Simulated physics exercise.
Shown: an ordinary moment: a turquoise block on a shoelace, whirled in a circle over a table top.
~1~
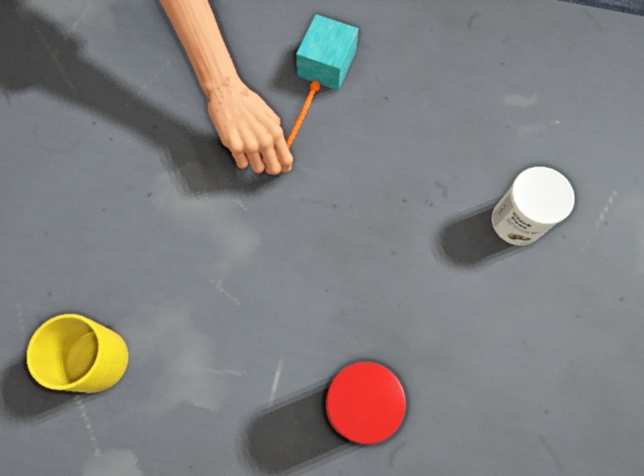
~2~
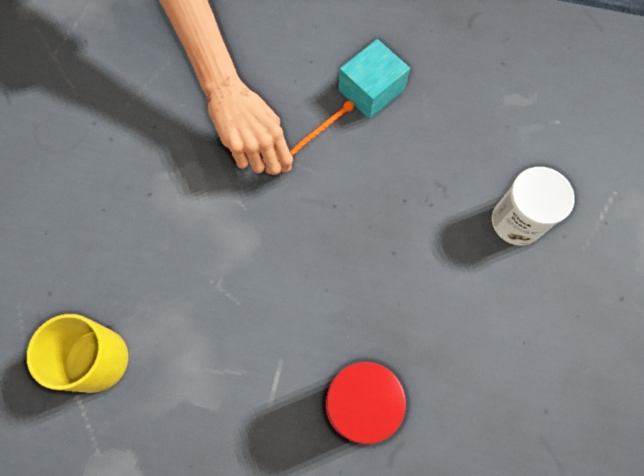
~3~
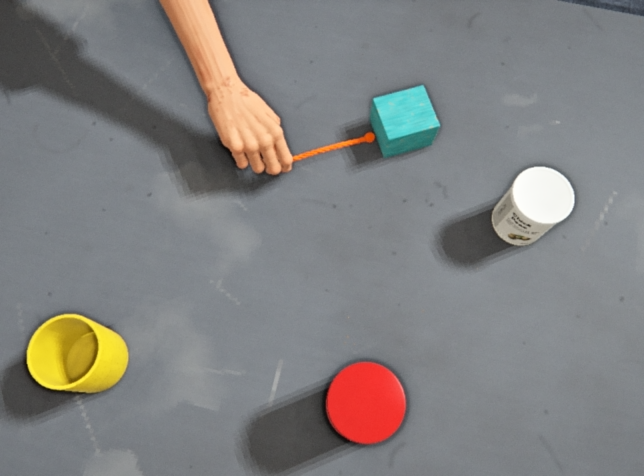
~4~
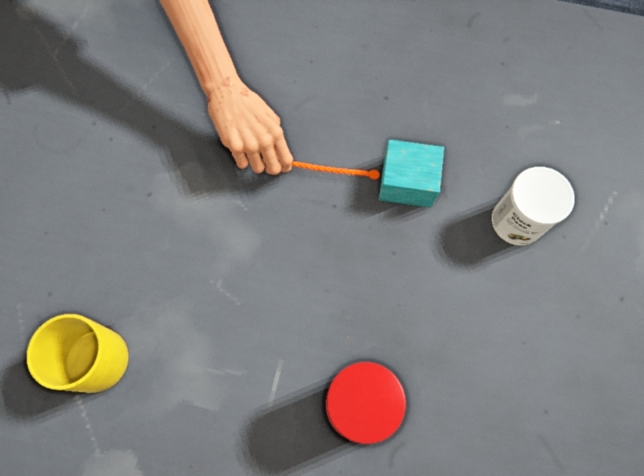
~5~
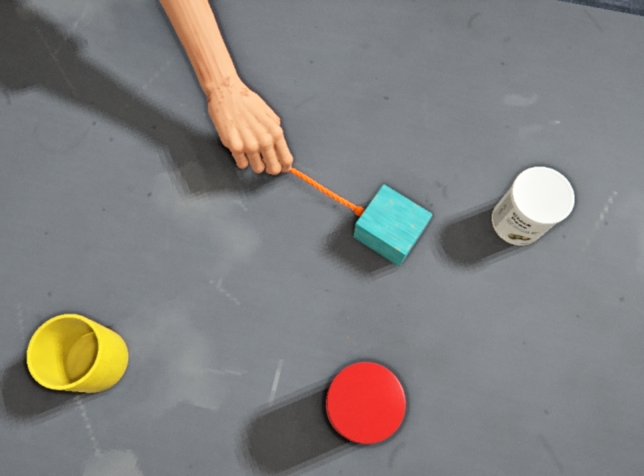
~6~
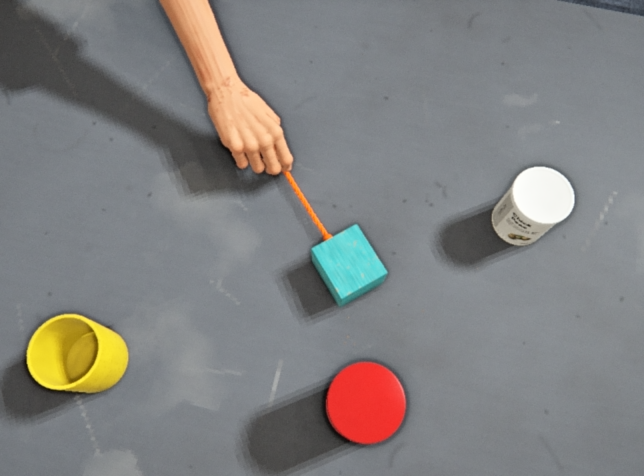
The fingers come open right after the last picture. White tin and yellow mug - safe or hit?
White tin - safe; yellow mug - hit.
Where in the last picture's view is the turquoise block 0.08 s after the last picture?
At the stated time, position (232, 311).
Then, 0.08 s after the last picture, block near (231, 311).
Then, 0.20 s after the last picture, block near (146, 346); yellow mug pushed aside.
At rest, block near (145, 346); yellow mug pushed aside. The white tin remains clear and the yellow mug takes the knock.
